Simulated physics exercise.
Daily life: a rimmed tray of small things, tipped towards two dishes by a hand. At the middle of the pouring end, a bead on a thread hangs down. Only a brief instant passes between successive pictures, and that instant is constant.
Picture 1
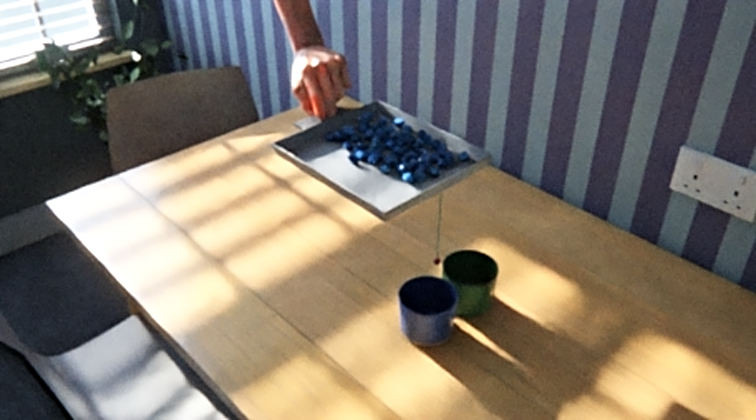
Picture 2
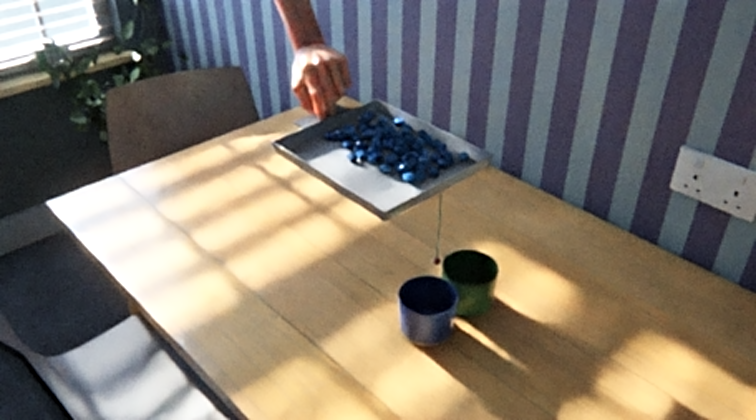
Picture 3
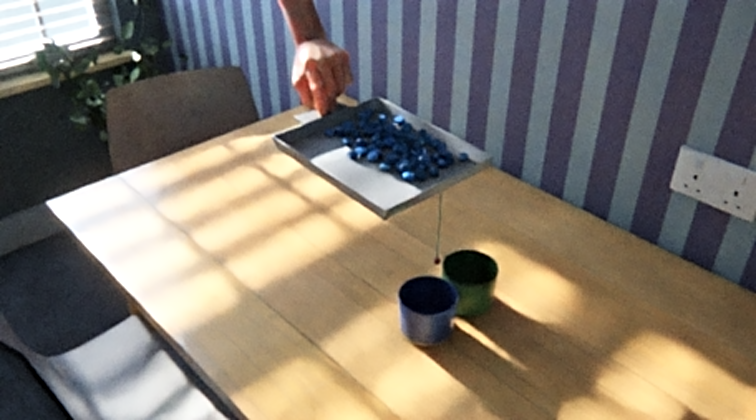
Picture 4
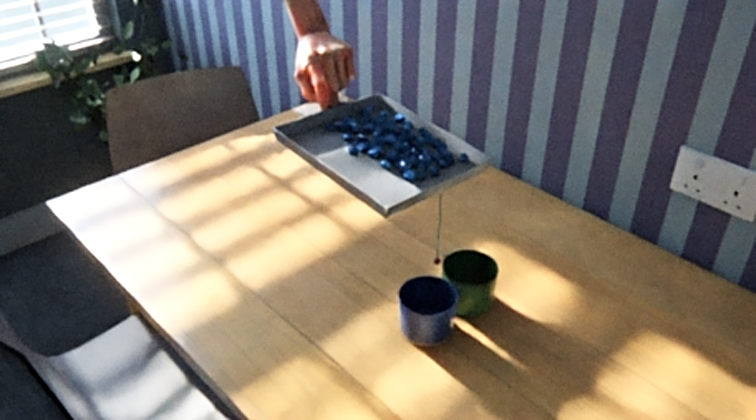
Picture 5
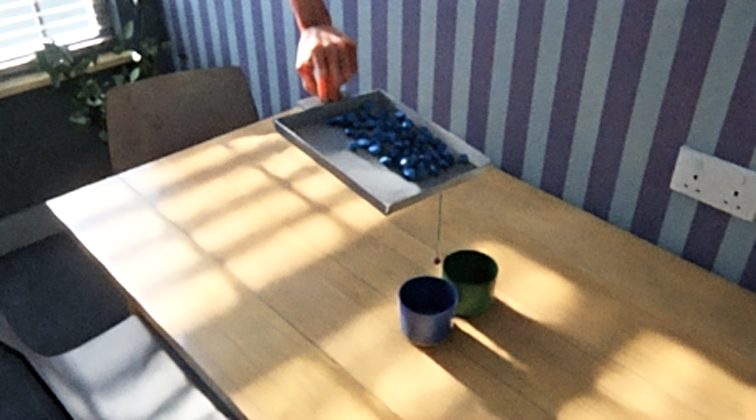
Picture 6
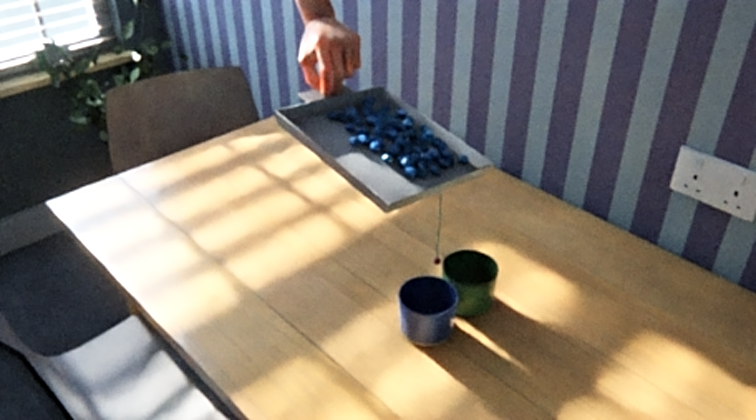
A hand slowly tilts a tray of blue stones slightly down toward its right corner.
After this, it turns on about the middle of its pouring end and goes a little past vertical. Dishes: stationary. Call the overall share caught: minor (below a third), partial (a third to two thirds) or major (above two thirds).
Minor - below a third.
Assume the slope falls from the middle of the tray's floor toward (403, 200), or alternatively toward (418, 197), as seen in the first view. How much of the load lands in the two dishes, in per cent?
For the first aim it is 40 in a hundred, for the second 40 in a hundred.
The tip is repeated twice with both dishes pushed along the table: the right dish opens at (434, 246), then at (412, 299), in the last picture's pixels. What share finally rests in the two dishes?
First try: Roughly 10 per cent; second try: Roughly 0 per cent.
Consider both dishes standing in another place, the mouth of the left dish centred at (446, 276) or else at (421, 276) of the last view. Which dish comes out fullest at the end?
Try one: The dish on the right-hand side; try two: The dish on the right-hand side.
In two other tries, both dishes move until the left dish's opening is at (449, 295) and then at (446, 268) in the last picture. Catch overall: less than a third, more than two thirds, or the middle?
Try 1 - less than a third; try 2 - more than two thirds.
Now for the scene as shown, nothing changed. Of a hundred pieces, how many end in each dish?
The share is 0 per cent in the left dish and 20 per cent in the right dish.
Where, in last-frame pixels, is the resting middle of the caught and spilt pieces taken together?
Around (489, 275).
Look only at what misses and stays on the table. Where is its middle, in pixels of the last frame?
I'd put the middle at roughly (487, 271).
Just after the last frame, tray tipped steeply; every one on the tray.
A moment on, tray tipped right over; roughly half on the tray; about a tenth in the right dish; about a tenth outside both; roughly a third in the air.
Further on, tray tipped past a quarter turn; about a tenth in the right dish; the larger part outside both.
When it is over, tray tipped past a quarter turn; not one in the left dish; about a tenth in the right dish; the larger part outside both.
